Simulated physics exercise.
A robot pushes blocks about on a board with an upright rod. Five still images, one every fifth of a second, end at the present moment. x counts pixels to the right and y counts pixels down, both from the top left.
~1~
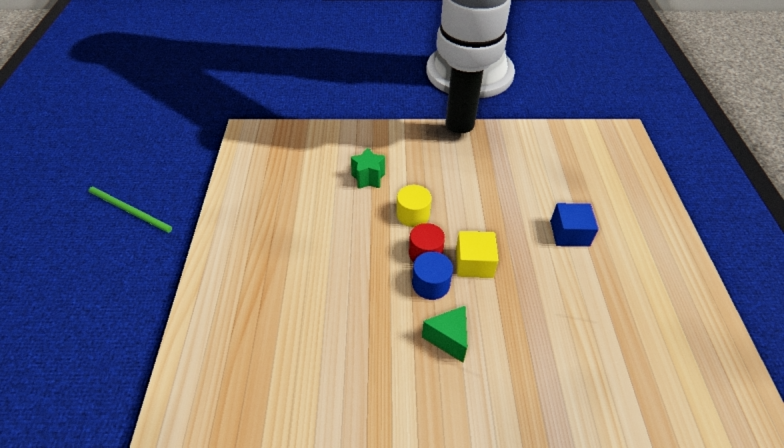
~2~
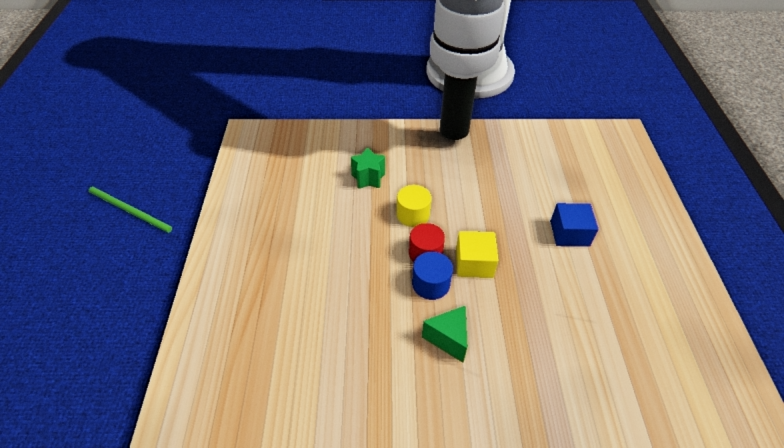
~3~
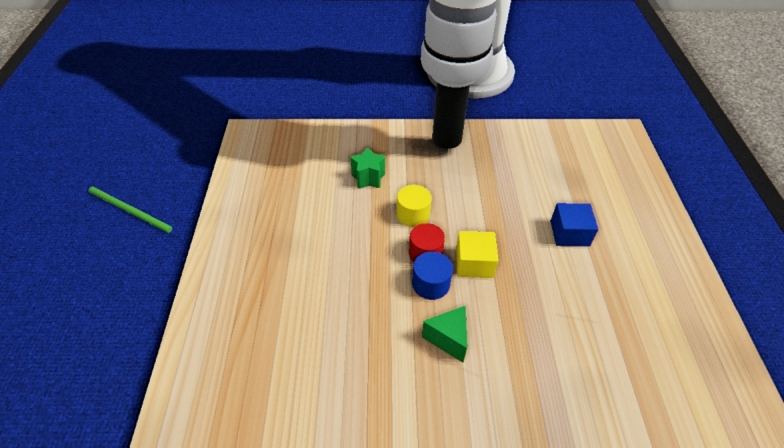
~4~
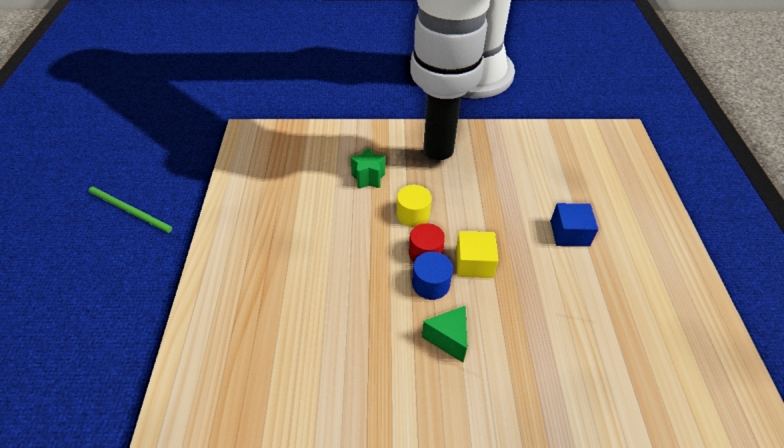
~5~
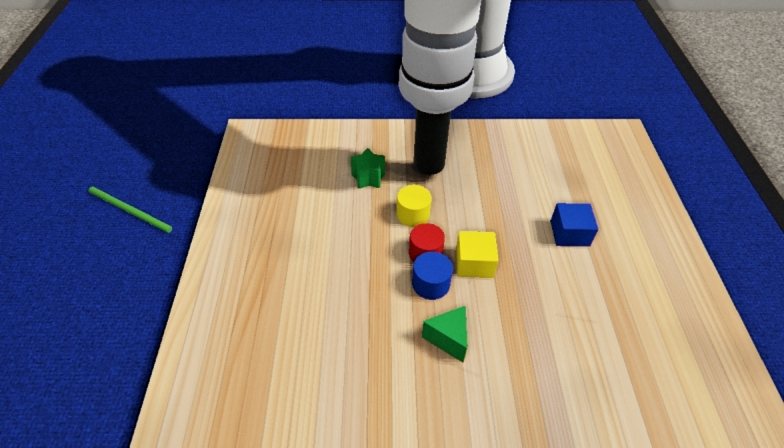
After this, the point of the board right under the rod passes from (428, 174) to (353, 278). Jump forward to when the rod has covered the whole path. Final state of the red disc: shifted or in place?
Shifted.
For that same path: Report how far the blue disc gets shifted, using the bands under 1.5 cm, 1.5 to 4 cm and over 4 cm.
The distance will be 1.5 to 4 cm.
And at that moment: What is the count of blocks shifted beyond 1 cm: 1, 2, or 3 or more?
Count: 3 or more.
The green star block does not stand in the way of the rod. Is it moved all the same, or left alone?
By the time the path is finished, it has hardly shifted at all.
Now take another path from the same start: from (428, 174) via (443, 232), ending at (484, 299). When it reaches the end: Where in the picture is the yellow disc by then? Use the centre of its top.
Its top centre lands on (408, 213).
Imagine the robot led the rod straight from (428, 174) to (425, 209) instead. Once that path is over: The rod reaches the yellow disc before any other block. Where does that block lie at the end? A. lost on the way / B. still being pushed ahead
Choice B: Still being pushed ahead.
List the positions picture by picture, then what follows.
In the first frame, rod tip at (460, 124); block tops, green star block at (368, 160); yellow disc at (414, 196); red disc at (427, 236); blue disc at (433, 267).
In the second frame, rod at (454, 131); blocks unchanged.
In the third frame, rod at (447, 139); blocks unchanged.
In the fourth frame, rod at (439, 150); blocks unchanged.
In the fifth frame, rod at (429, 164); green star block at (368, 160); yellow disc at (414, 196); red disc at (427, 236); blue disc at (433, 267).
On the path given first. One third of the way, rod at (405, 196); yellow disc at (410, 213).
Two thirds of the way, rod at (380, 230); yellow disc at (402, 245); red disc at (439, 250); blue disc at (443, 281).
At the end, rod at (352, 269); green star block in place; yellow disc at (400, 254); red disc at (439, 250); blue disc at (443, 281).
